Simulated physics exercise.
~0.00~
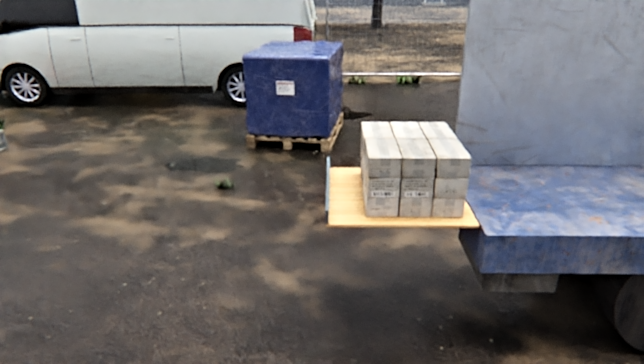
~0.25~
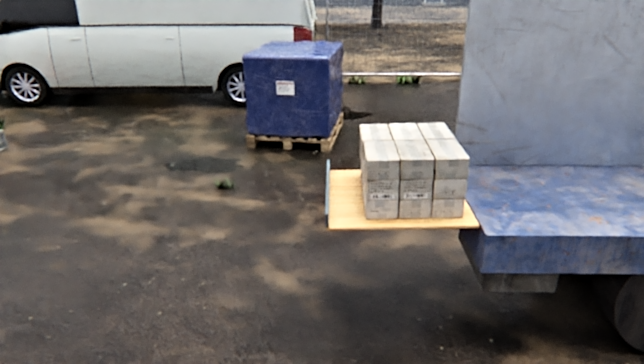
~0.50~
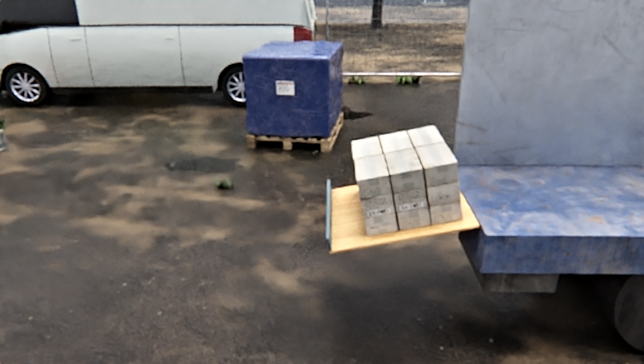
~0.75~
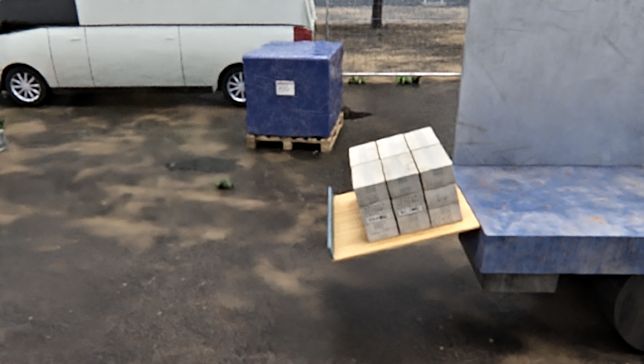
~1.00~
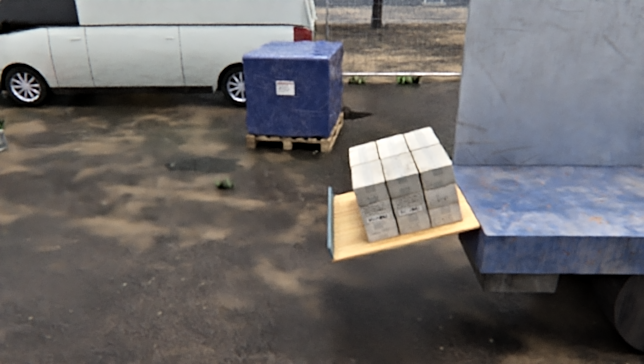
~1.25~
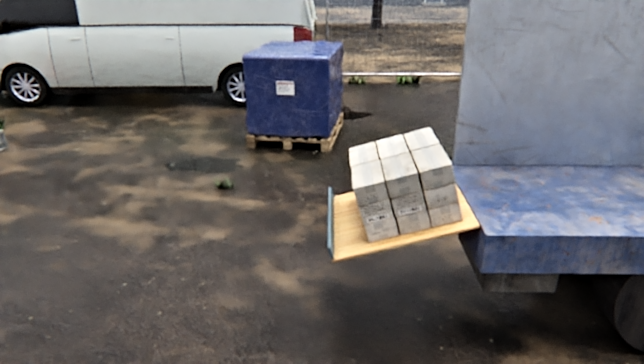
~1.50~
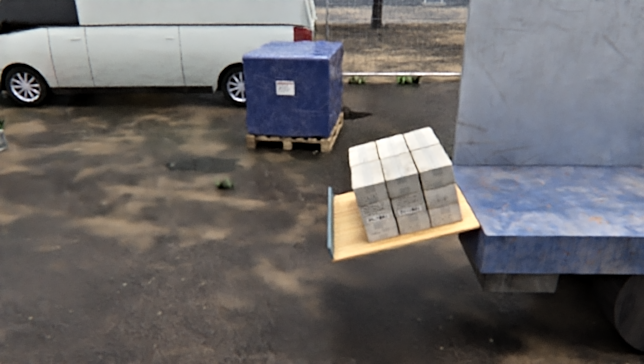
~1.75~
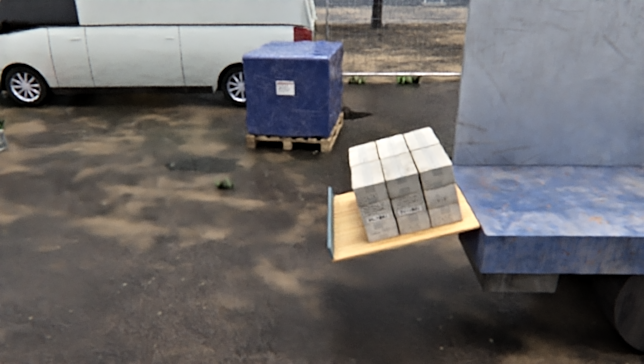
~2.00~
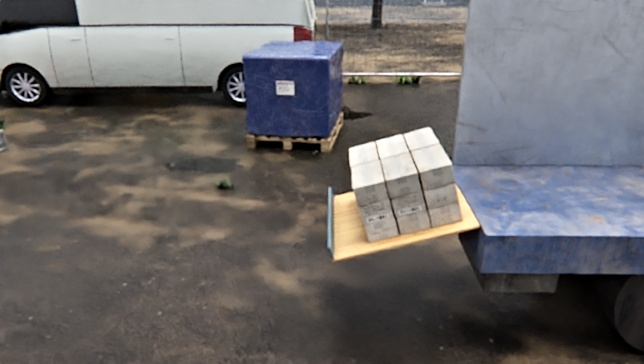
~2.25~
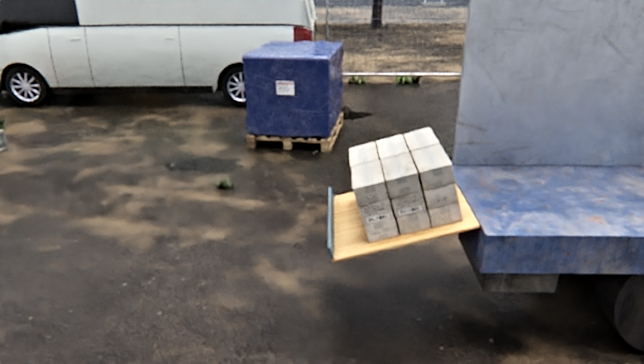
A stack of pale boxes tilts leftward as the platform dips, then stays aboard.
